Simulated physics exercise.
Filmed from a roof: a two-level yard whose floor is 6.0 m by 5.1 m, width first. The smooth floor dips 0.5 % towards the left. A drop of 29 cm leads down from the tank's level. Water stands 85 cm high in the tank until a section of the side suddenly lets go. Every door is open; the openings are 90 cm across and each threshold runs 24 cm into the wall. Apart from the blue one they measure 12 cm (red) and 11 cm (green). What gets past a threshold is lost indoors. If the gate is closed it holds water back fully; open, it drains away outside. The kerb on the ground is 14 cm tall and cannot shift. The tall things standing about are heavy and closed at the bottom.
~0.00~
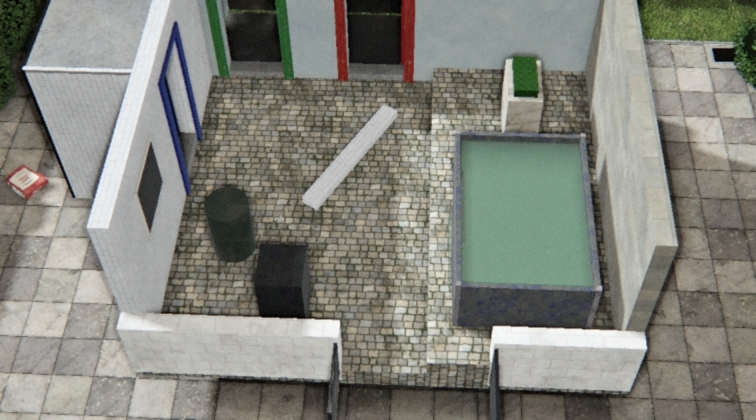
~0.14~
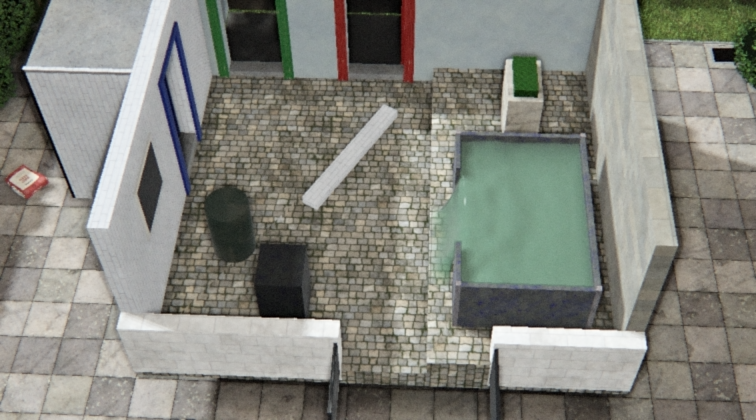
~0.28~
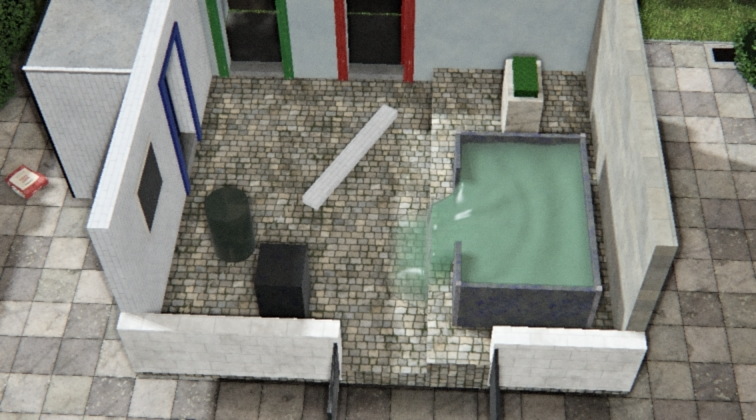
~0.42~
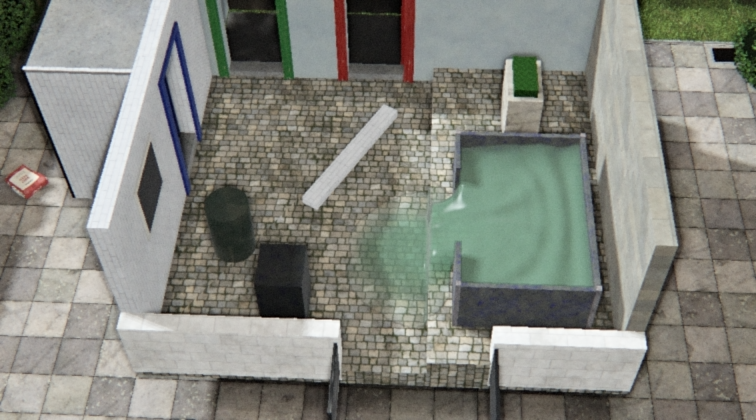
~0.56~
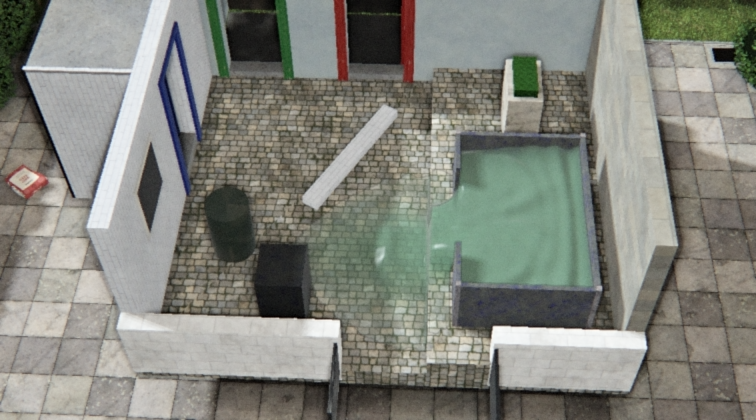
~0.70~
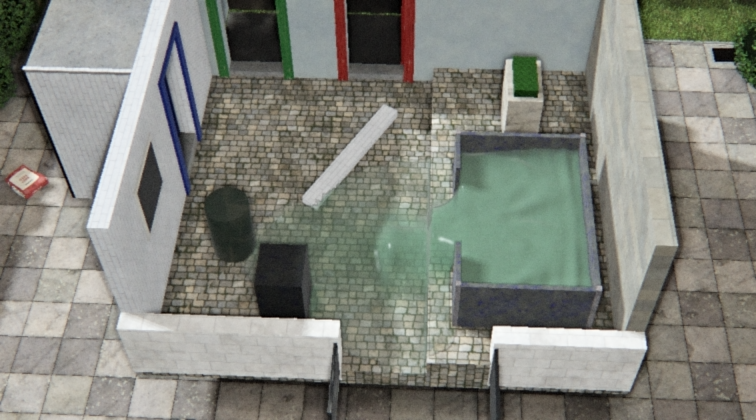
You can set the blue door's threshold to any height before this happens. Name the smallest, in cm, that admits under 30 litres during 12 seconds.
About 30 cm.
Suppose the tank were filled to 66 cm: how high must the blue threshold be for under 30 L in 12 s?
Then roughly 20 cm.
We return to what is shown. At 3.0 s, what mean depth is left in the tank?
Roughly 33 cm on average.
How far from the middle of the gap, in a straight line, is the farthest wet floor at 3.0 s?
Some 5.2 m out.
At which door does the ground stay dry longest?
It is the red one.
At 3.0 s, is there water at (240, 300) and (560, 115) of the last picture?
In that order: Flooded, dry.
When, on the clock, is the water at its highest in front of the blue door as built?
Near 2.0 s.
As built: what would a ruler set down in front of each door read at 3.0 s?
Depths in cm: Red 1, green 25, blue 24.
After 1.4 s water covers 45 % of the floor, deepest (49 cm) near (318, 353); 20 cm at the blue door, 0 litres in over its 21 cm threshold.
After 3.0 s water covers 60 % of the floor, deepest (44 cm) near (263, 261); 24 cm at the blue door, 88 litres in over its 21 cm threshold.
After 12.0 s water covers 70 % of the floor, deepest (19 cm) near (206, 109); 15 cm at the blue door, 95 litres in over its 21 cm threshold.
At the blue door as built, the water arrived by 1.3 s and peaked near 37 cm at 2.0 s.
With a threshold of 27 cm, 47 litres would have come in within the 12 s; with 36 cm, 10 litres. So under 30 litres takes about 30 cm.
